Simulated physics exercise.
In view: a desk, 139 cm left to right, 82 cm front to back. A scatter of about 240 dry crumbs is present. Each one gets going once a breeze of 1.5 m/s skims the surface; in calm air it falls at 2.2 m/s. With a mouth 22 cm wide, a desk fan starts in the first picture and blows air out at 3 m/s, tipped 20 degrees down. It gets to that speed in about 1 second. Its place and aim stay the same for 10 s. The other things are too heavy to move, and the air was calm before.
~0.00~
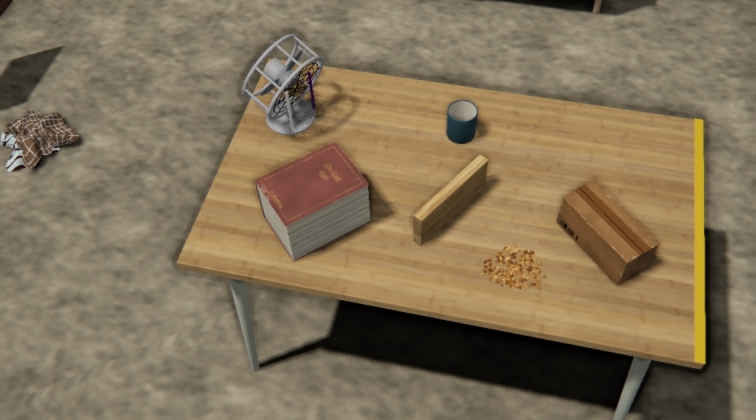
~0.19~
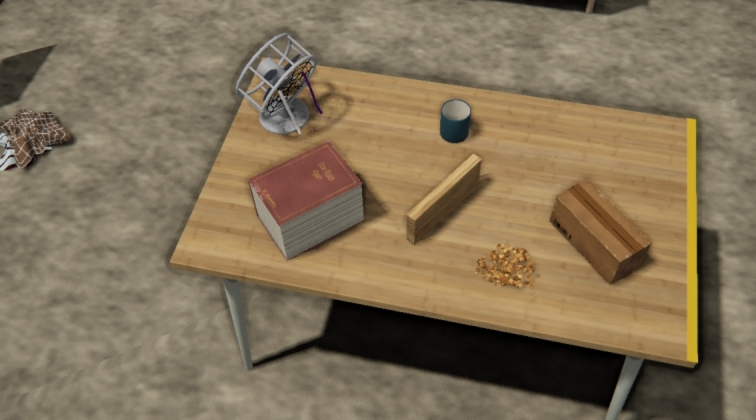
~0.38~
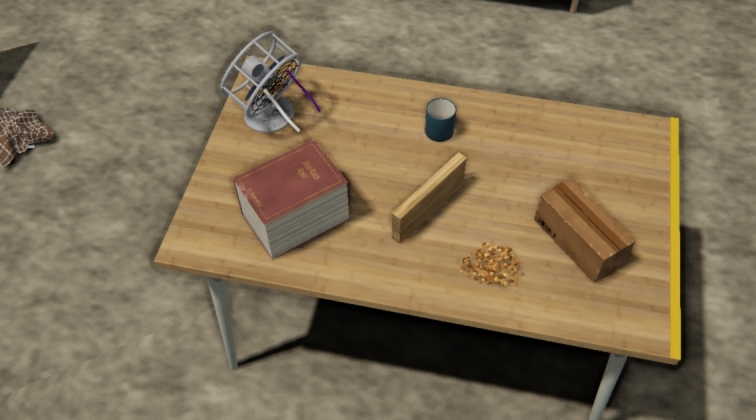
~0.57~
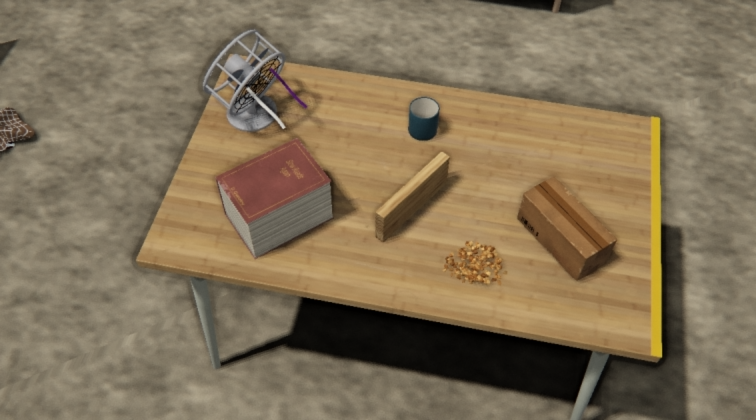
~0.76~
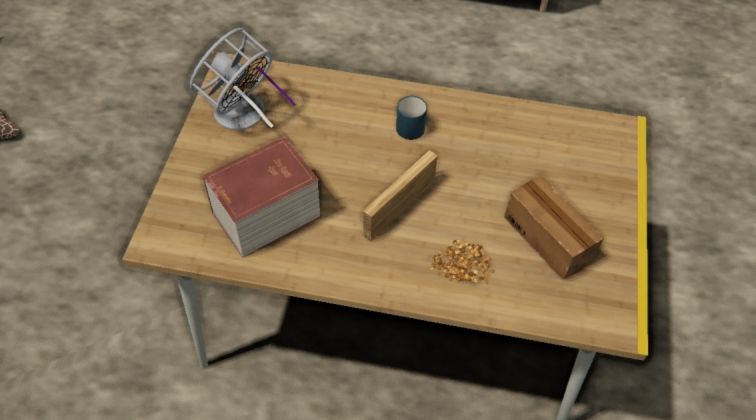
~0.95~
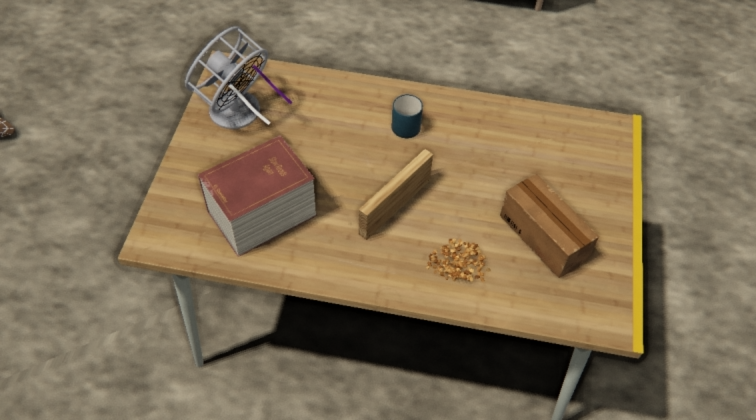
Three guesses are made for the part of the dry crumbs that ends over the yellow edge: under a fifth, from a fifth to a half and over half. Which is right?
The part that ends there is smaller than one fifth.
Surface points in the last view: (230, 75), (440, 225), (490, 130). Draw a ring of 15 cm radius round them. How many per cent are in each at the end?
0 %, 90 %, 0 %.
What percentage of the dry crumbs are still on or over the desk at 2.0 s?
Around 100 in a hundred are still there.
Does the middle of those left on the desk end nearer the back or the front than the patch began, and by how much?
It shifted toward the rear by roughly 15 cm.
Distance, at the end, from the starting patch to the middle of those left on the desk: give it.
Distance: Approx. 15 cm.
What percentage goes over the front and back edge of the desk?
0 % front, 0 % back.
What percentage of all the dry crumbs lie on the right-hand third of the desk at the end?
Roughly 10 %.
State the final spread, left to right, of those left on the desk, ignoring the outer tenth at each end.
About 10 cm.
After 2.0 s the count stands so, 0 % are over the yellow edge; the middle of those still in play is near (458, 263).
After 3.2 s the count stands so, 0 % are over the yellow edge; the middle of those still in play is near (456, 257).
After 5.5 s the count stands so, 0 % are over the yellow edge; the middle of those still in play is near (442, 240).
After 10.0 s, at the end, 1 % are over the yellow edge; the middle of those still in play is near (441, 221).
